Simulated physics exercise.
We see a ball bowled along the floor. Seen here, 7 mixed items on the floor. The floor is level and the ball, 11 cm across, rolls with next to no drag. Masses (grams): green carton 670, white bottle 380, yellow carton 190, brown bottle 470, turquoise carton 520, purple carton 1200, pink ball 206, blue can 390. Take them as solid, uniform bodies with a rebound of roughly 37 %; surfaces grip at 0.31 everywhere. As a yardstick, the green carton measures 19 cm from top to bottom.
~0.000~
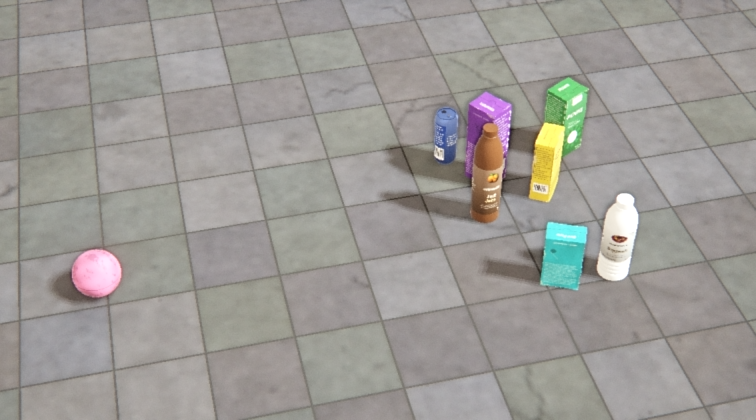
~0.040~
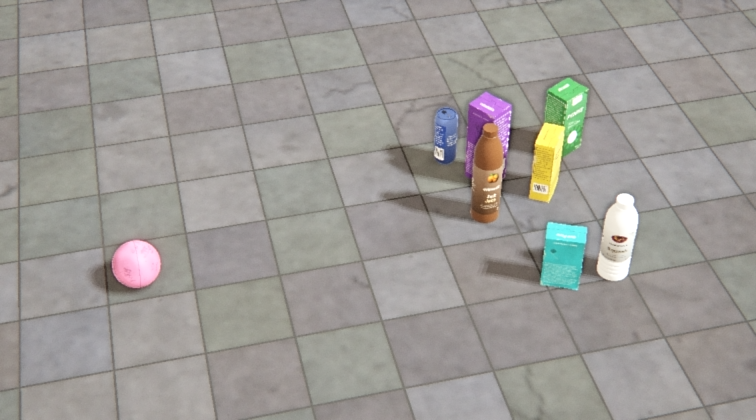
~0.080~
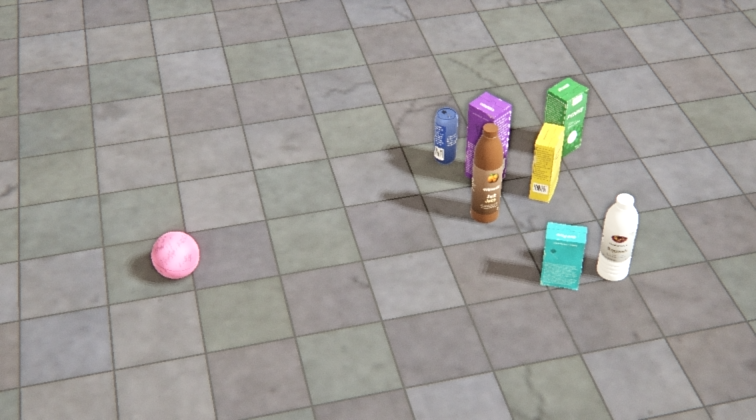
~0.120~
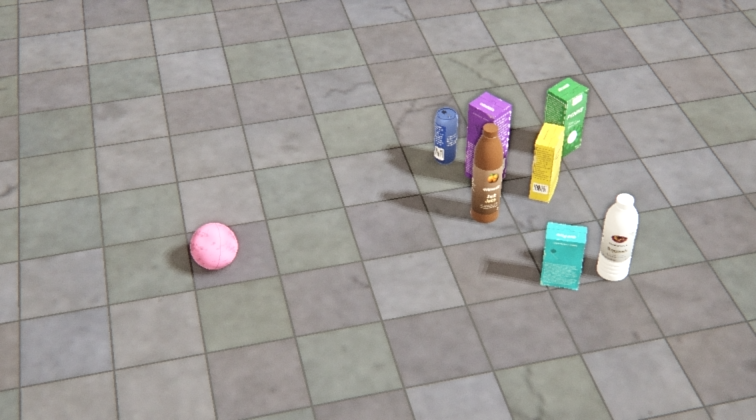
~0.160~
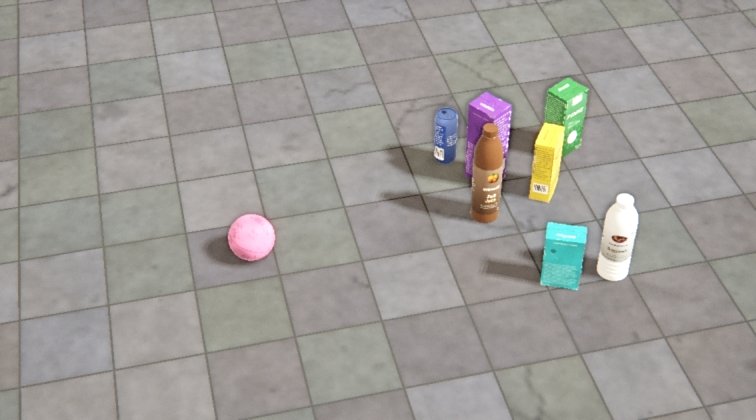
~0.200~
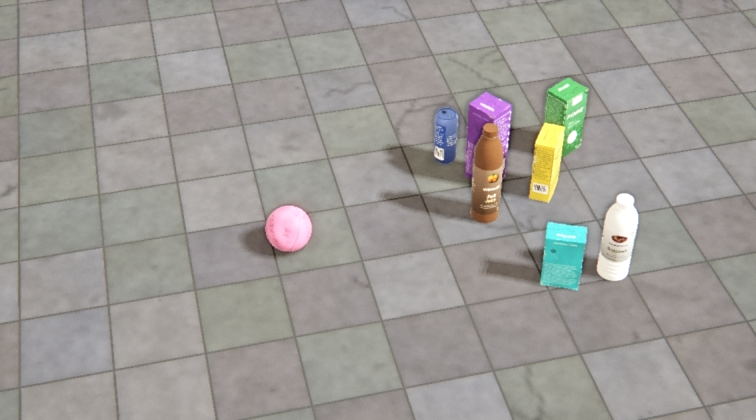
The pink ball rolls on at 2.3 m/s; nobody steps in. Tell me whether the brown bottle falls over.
The brown bottle falls over.
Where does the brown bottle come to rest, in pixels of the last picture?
Near (589, 227).
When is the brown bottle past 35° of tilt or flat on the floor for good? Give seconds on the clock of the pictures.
Near 0.7 s.
After 0.50 s, ball 91 cm along; pink ball near (456, 174); brown bottle moved 5 cm near (509, 175).
After 1.00 s, ball 87 cm along; pink ball near (426, 161); brown bottle on its side near (587, 228).
After 2.80 s, ball 67 cm along; pink ball near (315, 145); brown bottle on its side near (588, 228).
In the end (4.0 s), toppled on the floor, brown bottle; the other 6 under 8 cm from the start. At the end, from the last picture's camera, brown bottle near (589, 227).
